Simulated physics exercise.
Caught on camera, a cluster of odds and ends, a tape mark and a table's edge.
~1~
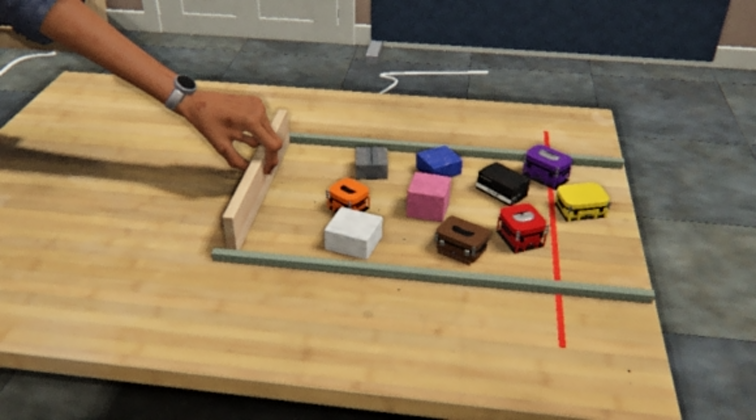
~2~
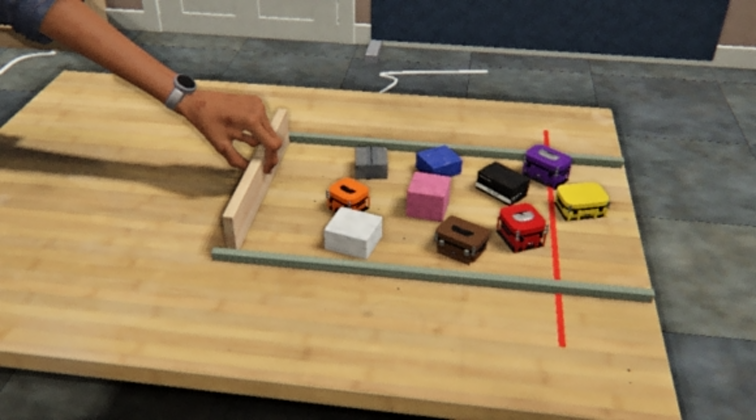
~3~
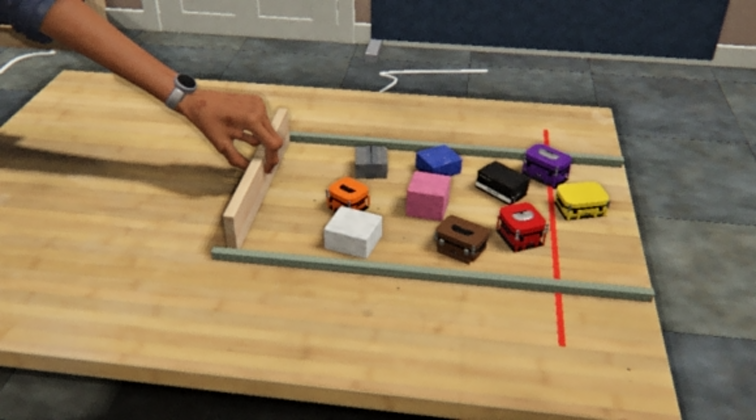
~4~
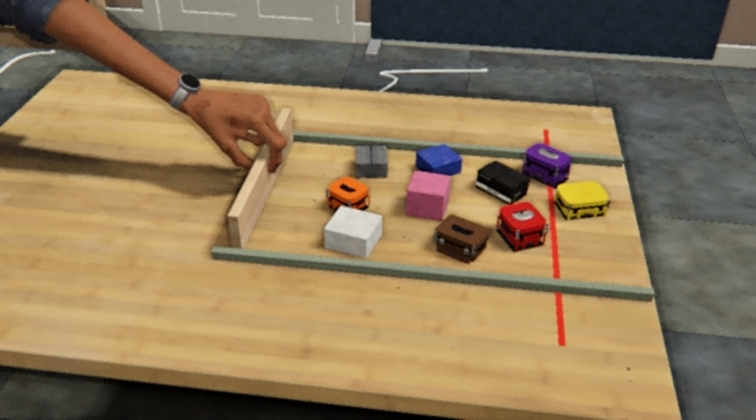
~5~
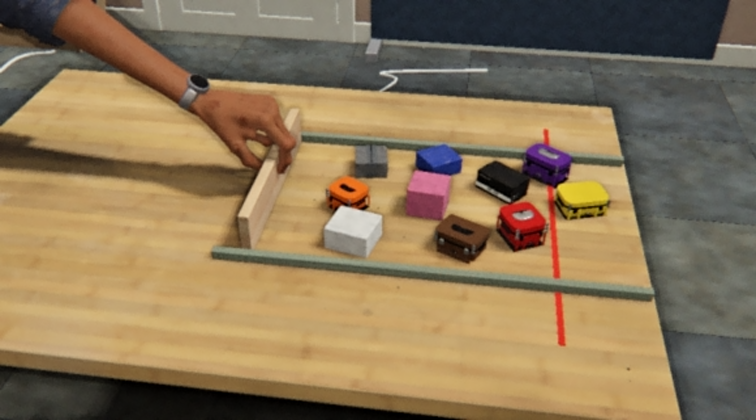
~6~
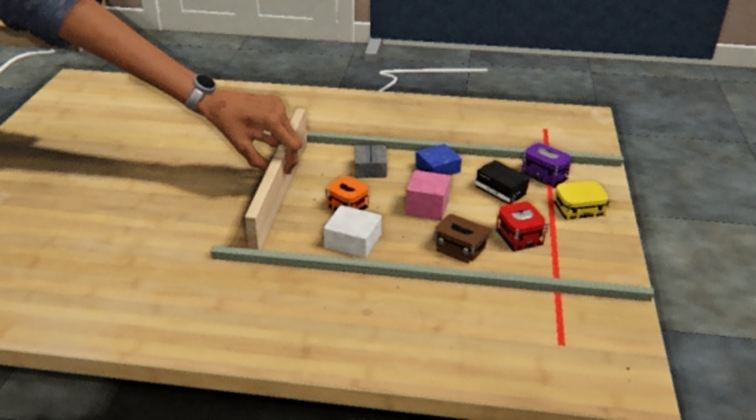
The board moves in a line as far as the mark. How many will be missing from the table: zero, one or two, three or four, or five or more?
Outcome: The number that fall off is one or two.
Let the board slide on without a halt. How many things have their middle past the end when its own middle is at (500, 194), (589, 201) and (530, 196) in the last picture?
The counts: 0, 7 and 1.
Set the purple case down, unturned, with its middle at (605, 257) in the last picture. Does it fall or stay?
It goes over.
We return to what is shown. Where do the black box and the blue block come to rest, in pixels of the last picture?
The black box at (614, 192), the blue block at (600, 170).
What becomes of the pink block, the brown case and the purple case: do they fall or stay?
The pink block holds on, the brown case stays on, the purple case drops off.
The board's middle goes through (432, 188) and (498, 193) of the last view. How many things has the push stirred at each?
The counts are 8 and 10.
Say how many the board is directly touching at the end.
3 of them.
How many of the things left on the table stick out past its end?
Overhanging: 3.
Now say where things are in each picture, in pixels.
In the first picture, yellow case (582, 202); purple case (547, 167); red case (522, 228); board (260, 176); tape (553, 219).
In the second picture, purple case (547, 166); grey box (371, 163).
In the third picture, red case (521, 227); board (260, 174).
In the fourth picture, yellow case (581, 201); black box (503, 182).
In the fifth picture, purple case (547, 165); orange case (348, 197).
In the sixth picture, yellow case (581, 201); purple case (547, 164); red case (521, 226); board (280, 175); tape (552, 217).
Early on, none off yet; yellow case at rest near (581, 201); purple case at rest near (547, 164); red case at rest near (521, 226).
A while later, none off yet; yellow case at rest near (581, 201); purple case at rest near (547, 164); red case travelled a little near (534, 225).
Further along, none off yet; yellow case travelled about its own width near (622, 201); purple case travelled about its own width near (598, 166); red case travelled well along near (596, 232).
Finally, the number that fall off is one or two; lost, purple case and yellow case.
